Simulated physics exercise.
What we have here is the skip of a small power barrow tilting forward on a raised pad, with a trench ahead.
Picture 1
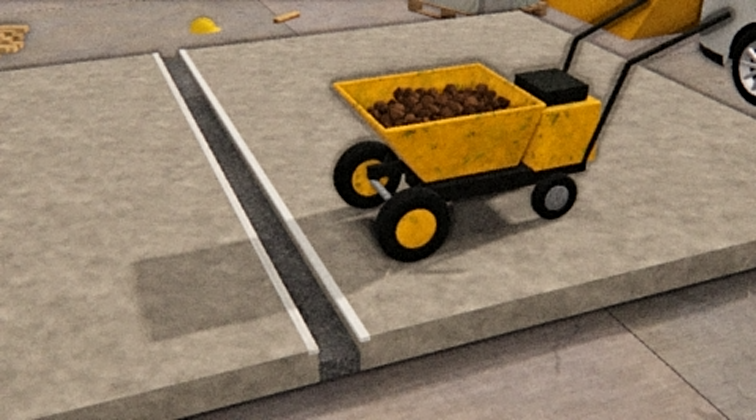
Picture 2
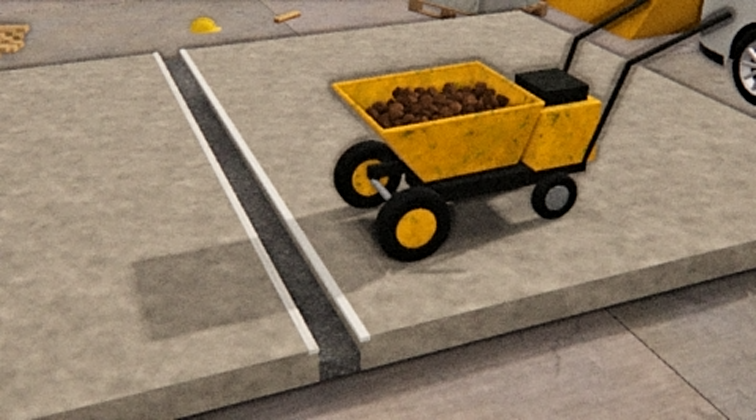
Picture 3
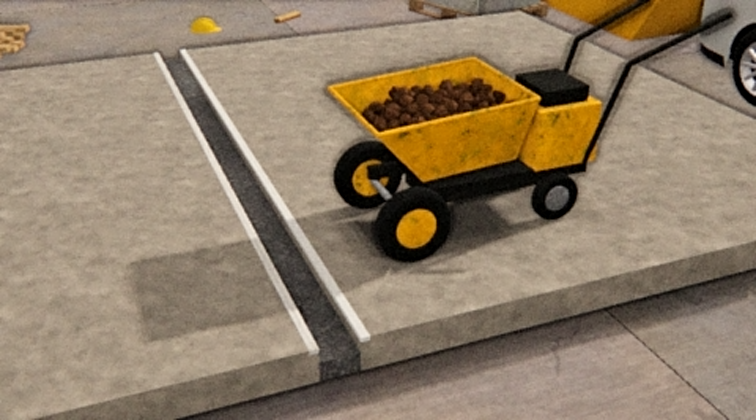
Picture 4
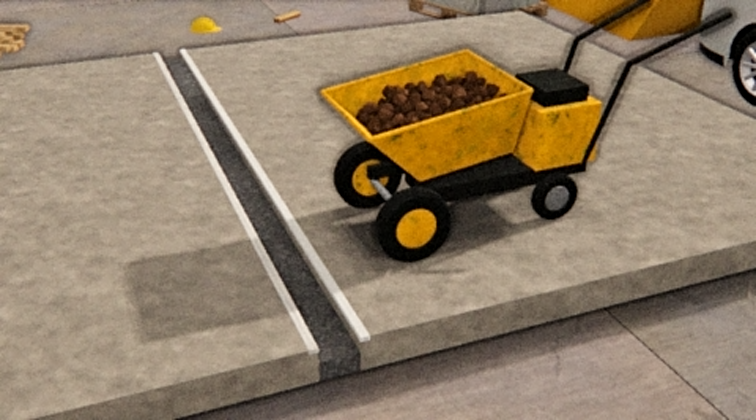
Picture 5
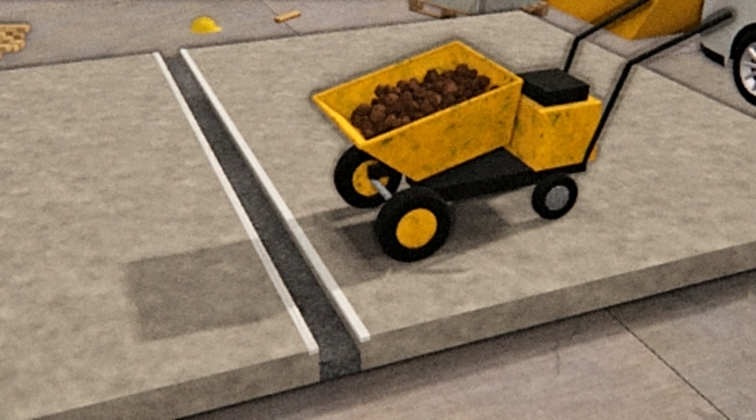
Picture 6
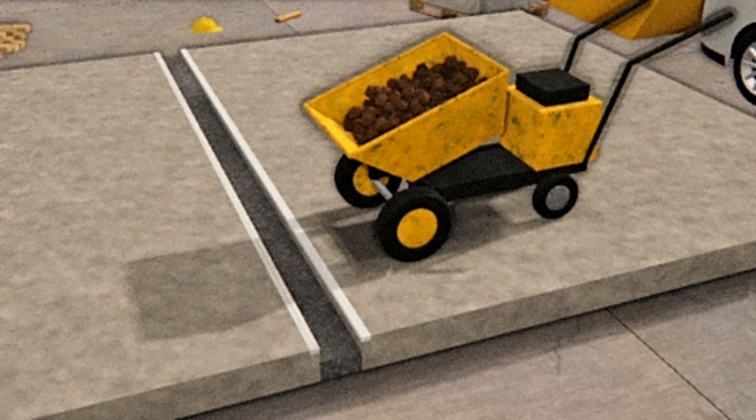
Yellow skip of a small power barrow, loaded with brown clods, slowly tilting forward to the left beside a narrow trench.
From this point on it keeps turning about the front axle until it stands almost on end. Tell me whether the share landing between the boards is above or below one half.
The greater share will most likely not reach the trench.
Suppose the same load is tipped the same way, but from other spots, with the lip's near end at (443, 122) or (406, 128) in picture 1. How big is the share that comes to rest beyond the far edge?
Result: Try 1 = 10 %, try 2 = 30 %.
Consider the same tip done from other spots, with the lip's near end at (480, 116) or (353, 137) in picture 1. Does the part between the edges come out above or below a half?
Position 1 falls short of half; position 2 falls short of half.
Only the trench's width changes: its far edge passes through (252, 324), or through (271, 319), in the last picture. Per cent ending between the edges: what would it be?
I'd expect close to 70 in a hundred and then close to 50 in a hundred.
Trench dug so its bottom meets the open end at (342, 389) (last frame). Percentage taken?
I'd guess close to 40 percent.
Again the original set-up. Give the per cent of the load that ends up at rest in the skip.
Roughly 20 %.
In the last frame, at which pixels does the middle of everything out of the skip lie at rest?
Centre at rest: Close to (247, 254).
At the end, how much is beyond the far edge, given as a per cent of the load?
Result: Close to 55 %.
Just after the last frame, skip tipped steeply; every one in the skip.
A moment on, skip tipped right over; the larger part in the skip; about a tenth in or heaped over the trench; roughly a quarter beyond it; just a few falling.
Further on, skip tipped right over; roughly a quarter in the skip; roughly a quarter in or heaped over the trench; roughly half beyond it.
When it is over, skip tipped right over; roughly a quarter in the skip; roughly a quarter in or heaped over the trench; roughly half beyond it.
